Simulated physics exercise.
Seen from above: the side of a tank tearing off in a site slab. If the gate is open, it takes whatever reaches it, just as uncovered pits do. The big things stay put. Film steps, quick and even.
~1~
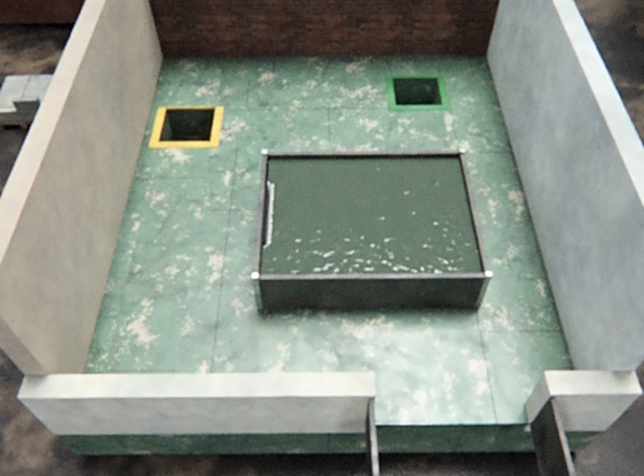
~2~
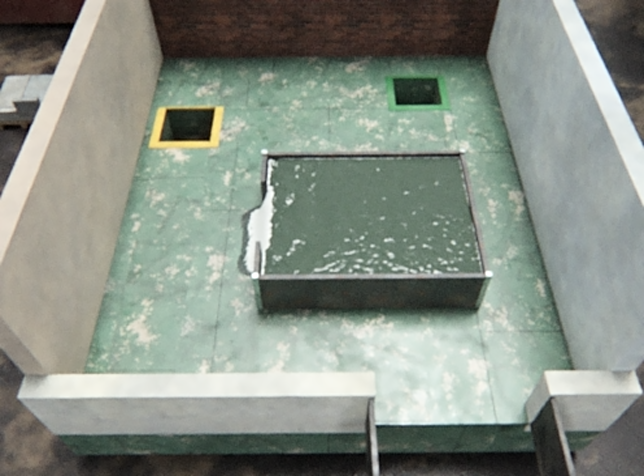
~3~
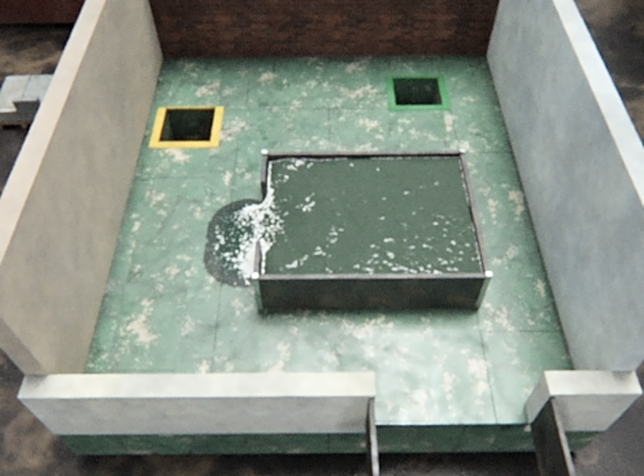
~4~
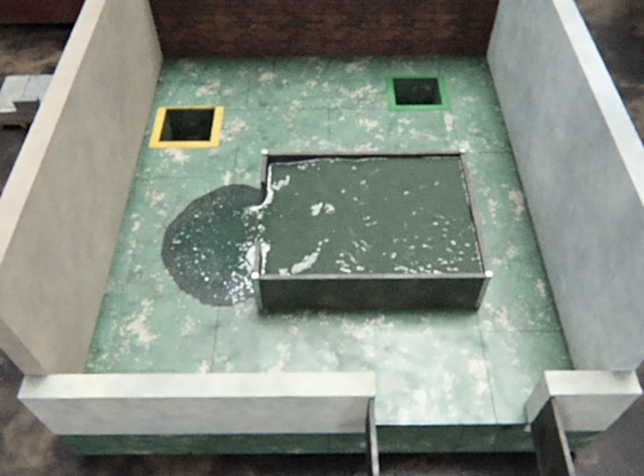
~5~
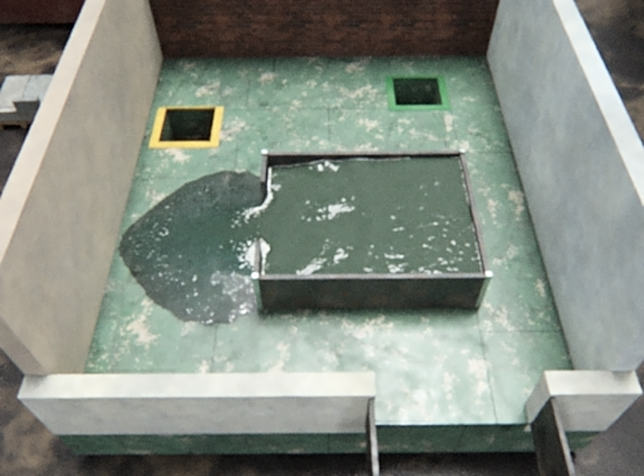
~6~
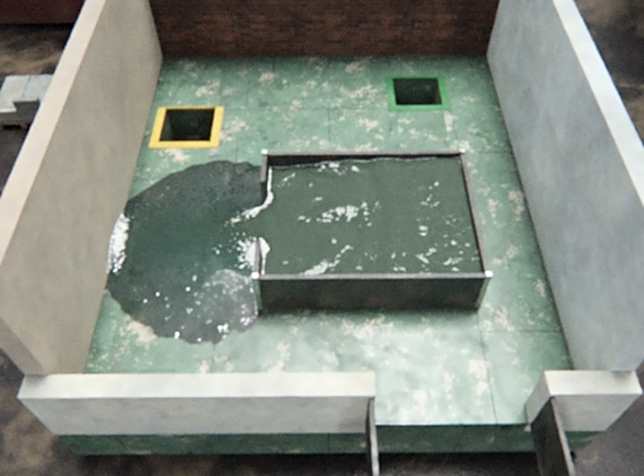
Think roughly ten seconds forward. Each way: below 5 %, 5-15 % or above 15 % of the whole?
At the end, the gate ends up mid-range - five to fifteen per cent; the yellow pit ends up high - past fifteen per cent; the green pit ends up low - beneath five per cent.
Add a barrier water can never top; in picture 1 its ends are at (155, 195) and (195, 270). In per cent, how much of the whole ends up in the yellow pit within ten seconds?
The yellow pit takes 30 parts in a hundred.
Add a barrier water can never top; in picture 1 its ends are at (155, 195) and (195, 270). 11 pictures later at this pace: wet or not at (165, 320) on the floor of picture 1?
Verdict: Flooded.
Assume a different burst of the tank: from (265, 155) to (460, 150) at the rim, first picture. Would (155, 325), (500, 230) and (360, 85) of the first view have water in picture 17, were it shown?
The first would be still unwetted, the second still unwetted and the third drenched.
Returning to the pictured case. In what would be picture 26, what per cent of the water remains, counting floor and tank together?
About 92 %.
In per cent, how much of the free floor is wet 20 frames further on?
Roughly 40 %.
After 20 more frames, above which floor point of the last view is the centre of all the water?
I reckon somewhere around (290, 256).
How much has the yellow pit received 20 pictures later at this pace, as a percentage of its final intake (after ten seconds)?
About 35 per cent.
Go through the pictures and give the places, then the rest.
The water tank at (367, 213) is whole and still, in the first frame.
The front is at a hidden place, out from the gap at (266, 233), in the second frame.
The front is at (218, 273), out from the gap at (266, 234), in the third frame.
Water pours out at (266, 234) and has run to (174, 229), in the fourth frame.
The front is at (128, 254), out from the gap at (266, 233), in the fifth frame.
Water pours out at (266, 233) and has run to (108, 281), in the sixth frame.
A moment on, water covers 20 % of the floor; the gate 0 %, the yellow pit 0 %, the green pit 0 %.
Next, water covers 25 % of the floor; the gate 0 %, the yellow pit 2 %, the green pit 0 %.
Then, water covers 40 % of the floor; the gate 0 %, the yellow pit 9 %, the green pit 0 %.
Later, water covers 55 % of the floor; the gate 1 %, the yellow pit 17 %, the green pit 0 %.
In the end, water covers 85 % of the floor; the gate 7 %, the yellow pit 25 %, the green pit 1 %.
